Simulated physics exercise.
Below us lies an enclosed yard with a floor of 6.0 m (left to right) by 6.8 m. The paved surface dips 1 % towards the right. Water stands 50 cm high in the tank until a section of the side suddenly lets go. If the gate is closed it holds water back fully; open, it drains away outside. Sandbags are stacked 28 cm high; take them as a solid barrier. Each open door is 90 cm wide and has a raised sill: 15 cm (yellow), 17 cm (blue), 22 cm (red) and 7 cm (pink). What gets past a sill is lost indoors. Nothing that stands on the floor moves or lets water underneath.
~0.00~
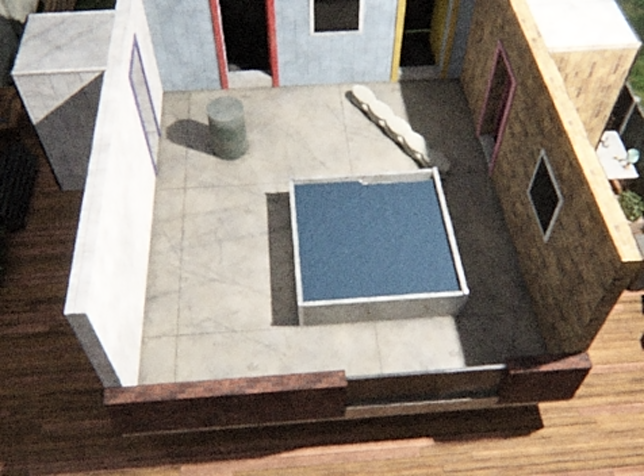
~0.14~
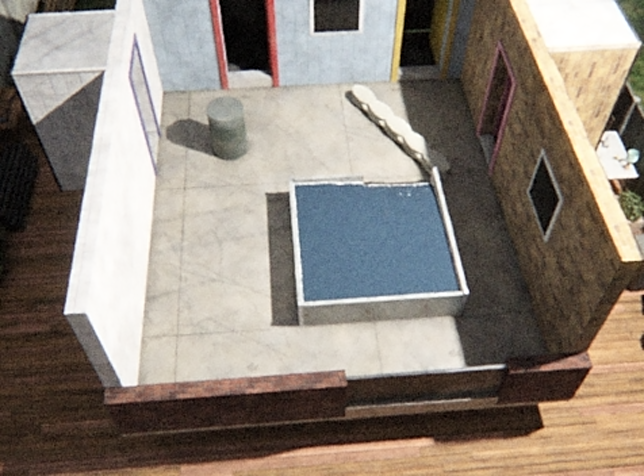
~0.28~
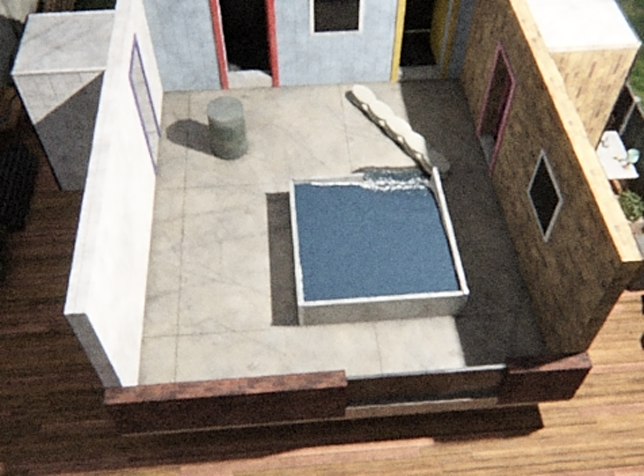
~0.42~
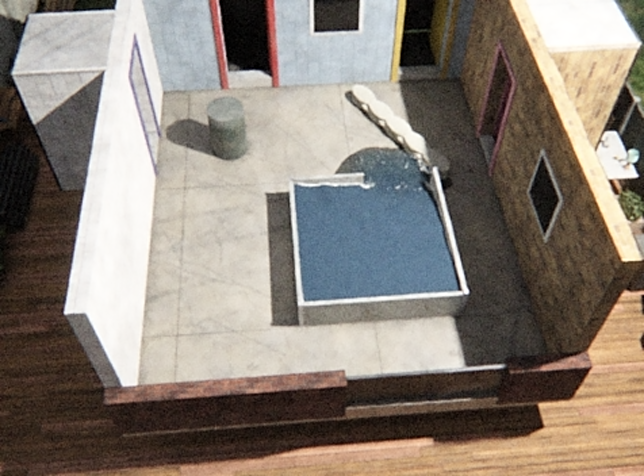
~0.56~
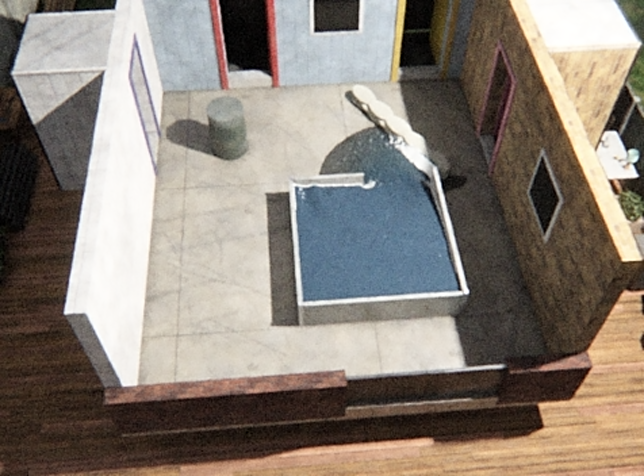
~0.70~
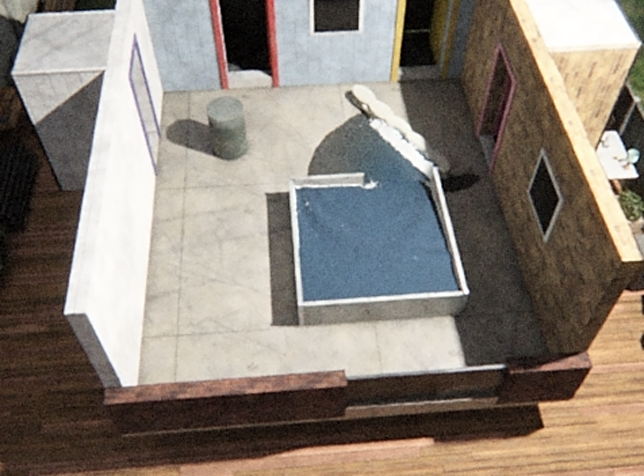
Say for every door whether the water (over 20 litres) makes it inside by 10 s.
Door by door: At the yellow door it keeps below the limit; at the blue door it stays under the limit; at the red door it does not reach the limit; at the pink door it keeps below the limit.
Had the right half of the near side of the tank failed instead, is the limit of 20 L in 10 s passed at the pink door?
Then: Pink above.
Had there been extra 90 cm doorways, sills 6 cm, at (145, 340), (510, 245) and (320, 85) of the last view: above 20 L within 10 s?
In that order: Under, under, past it.
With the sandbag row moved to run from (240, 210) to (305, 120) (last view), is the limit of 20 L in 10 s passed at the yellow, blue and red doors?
Then: Yellow above, blue below, red below.
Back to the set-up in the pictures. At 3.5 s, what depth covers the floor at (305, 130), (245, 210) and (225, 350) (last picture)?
In that order: 7, 0 and 0 cm.
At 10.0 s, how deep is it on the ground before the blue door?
About 7.5 cm.
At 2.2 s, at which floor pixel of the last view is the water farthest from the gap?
Near (190, 94).
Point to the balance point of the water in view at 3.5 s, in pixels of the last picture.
Around (342, 195).
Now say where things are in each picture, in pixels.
The first picture shows still water, 50 cm deep, in the tank at (373, 235).
In the second picture, water pours out on the tank's far side and has run 0.7 m, to a hidden place; typically 6 cm deep outside, 50 cm at the tank's back.
In the third picture, the front is at a hidden place, 0.8 m from the gap on the tank's far side; 0.8 m2 of floor is under water; 50 cm left at the back of the tank.
In the fourth picture, water pours out on the tank's far side and has run 1.2 m, to (366, 152); typically 8 cm deep outside, 50 cm at the tank's back.
In the fifth picture, the front is at (369, 131), 1.7 m from the gap on the tank's far side; 2.2 m2 of floor is under water; 50 cm left at the back of the tank.
In the sixth picture, water pours out on the tank's far side and has run 2.1 m, to (363, 116); typically 7 cm deep outside, 50 cm at the tank's back.
After 1.4 s water covers 15 % of the floor and is deepest (40 cm) near (426, 175); yellow door not reached, blue door not reached, red door not reached, pink door not reached.
After 2.2 s water covers 30 % of the floor and is deepest (38 cm) near (426, 175); yellow door not reached, blue door not reached, red door 16 cm at the sill, 0 L in, pink door 5 cm at the sill, 0 L in.
After 3.5 s water covers 40 % of the floor and is deepest (34 cm) near (172, 95); yellow door 3 cm at the sill, 0 L in, blue door 10 cm at the sill, 0 L in, red door 19 cm at the sill, 0 L in, pink door 4 cm at the sill, 0 L in.
After 6.0 s water covers 80 % of the floor and is deepest (20 cm) near (426, 175); yellow door 4 cm at the sill, 0 L in, blue door 13 cm at the sill, 0 L in, red door 16 cm at the sill, 0 L in, pink door 4 cm at the sill, 0 L in.
After 10.0 s water covers 95 % of the floor and is deepest (12 cm) near (488, 382); yellow door 6 cm at the sill, 0 L in, blue door 8 cm at the sill, 0 L in, red door 10 cm at the sill, 0 L in, pink door 7 cm at the sill, 1 L in.
